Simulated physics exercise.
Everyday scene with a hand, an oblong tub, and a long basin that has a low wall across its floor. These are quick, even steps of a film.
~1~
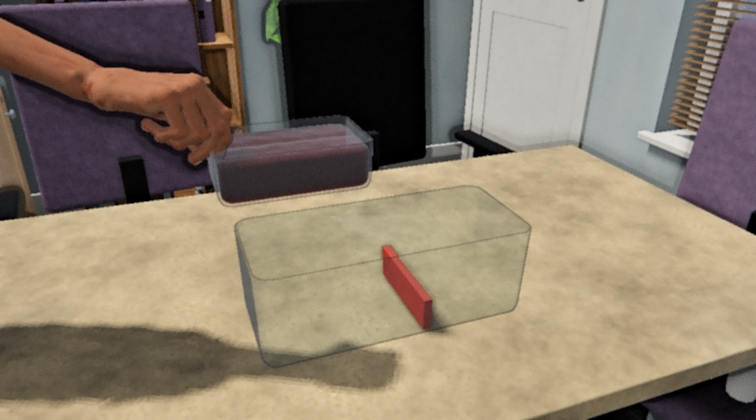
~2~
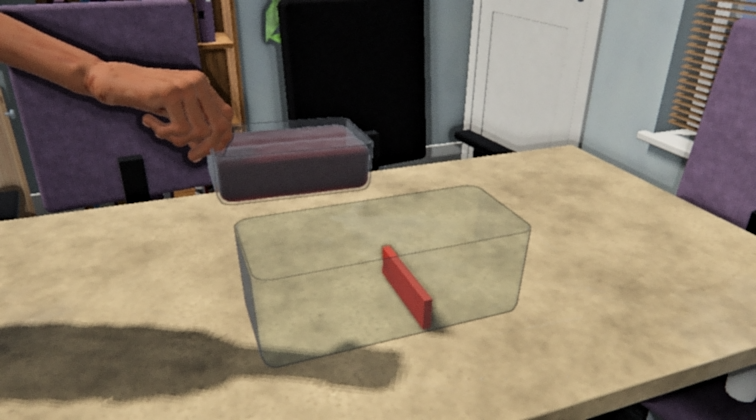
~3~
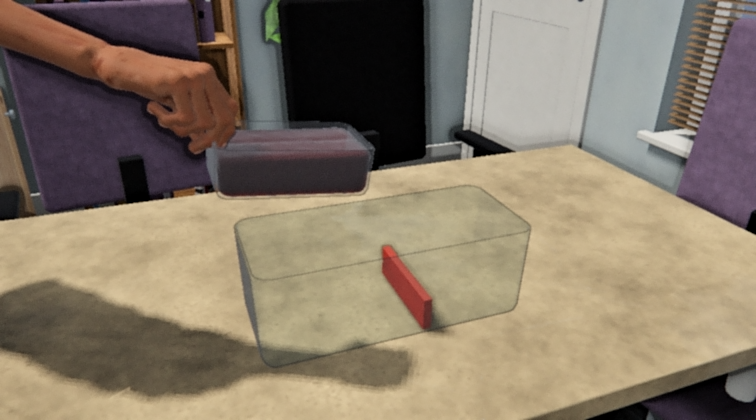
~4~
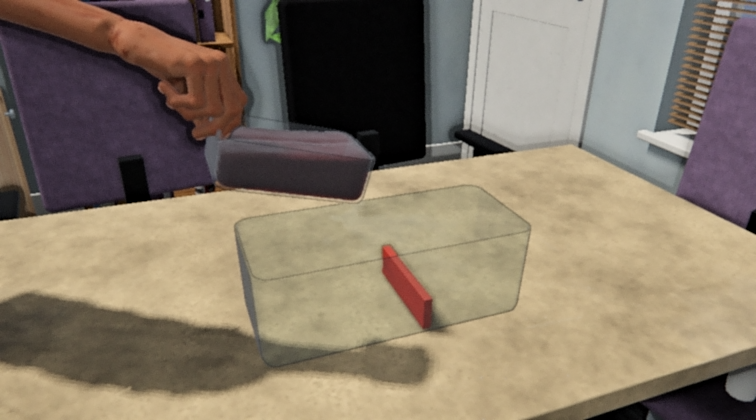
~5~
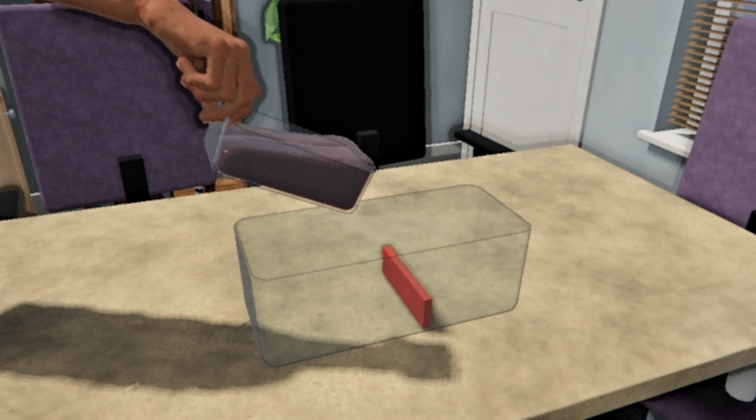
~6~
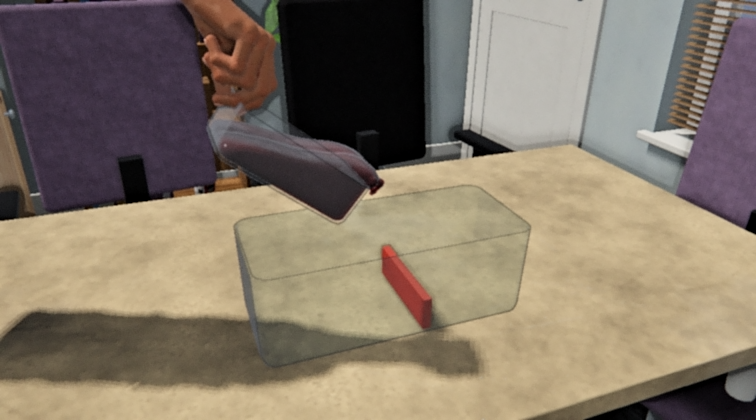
In a room with a wooden-topped table, a hand tilted an oblong tub of wine further and further to the right, its dark liquid reaching the lower rim above a clear basin with a low red wall.
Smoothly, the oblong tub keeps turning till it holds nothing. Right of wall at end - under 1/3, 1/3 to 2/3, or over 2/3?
Under 1/3.
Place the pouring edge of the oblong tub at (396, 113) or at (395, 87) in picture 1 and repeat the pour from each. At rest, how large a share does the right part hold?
It would come to near 60 per cent, and then near 60 per cent.
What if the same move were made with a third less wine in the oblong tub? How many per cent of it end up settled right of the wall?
Near 5 in a hundred.
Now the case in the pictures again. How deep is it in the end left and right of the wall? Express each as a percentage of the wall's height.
It settles around 40 on the left side and around 10 on the right side.
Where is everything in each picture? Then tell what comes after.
It leans 0°; its right rim is at (359, 130); the wine meets the walls at (211, 150) and (356, 134); the long basin's rim runs from (243, 251) to (504, 207); the wall's top is at (406, 272), in the first picture.
It leans 2°; its right rim is at (359, 132); the wine meets the walls at (212, 149) and (356, 135), in the second picture.
It leans 7°; its right rim is at (360, 138); the wine meets the walls at (212, 145) and (357, 138), in the third picture.
It leans 15°; its right rim is at (361, 148); the wine meets the walls at (214, 141) and (359, 142), in the fourth picture.
It leans 26°; its right rim is at (360, 161); the wine meets the walls at (214, 136) and (346, 148); 4 per cent is over the edge, in the fifth picture.
It leans 39°; its right rim is at (356, 176); the wine meets the walls at (214, 132) and (334, 154); 12 per cent is over the edge, in the sixth picture.
A moment on, the tilt is 110° and 8 per cent is still to pour, 82 is left of the wall and 6 right of it.
Next, the tilt is 118° and 1 per cent is still to pour, 74 is left of the wall and 11 right of it.
Then the tilt is 118° and 0 per cent is still to pour, 77 is left of the wall and 13 right of it.
Later the tilt is 118° and 0 per cent is still to pour, 77 is left of the wall and 13 right of it.
Finally, 77 per cent lies left of the wall, 13 right of it and 10 outside.
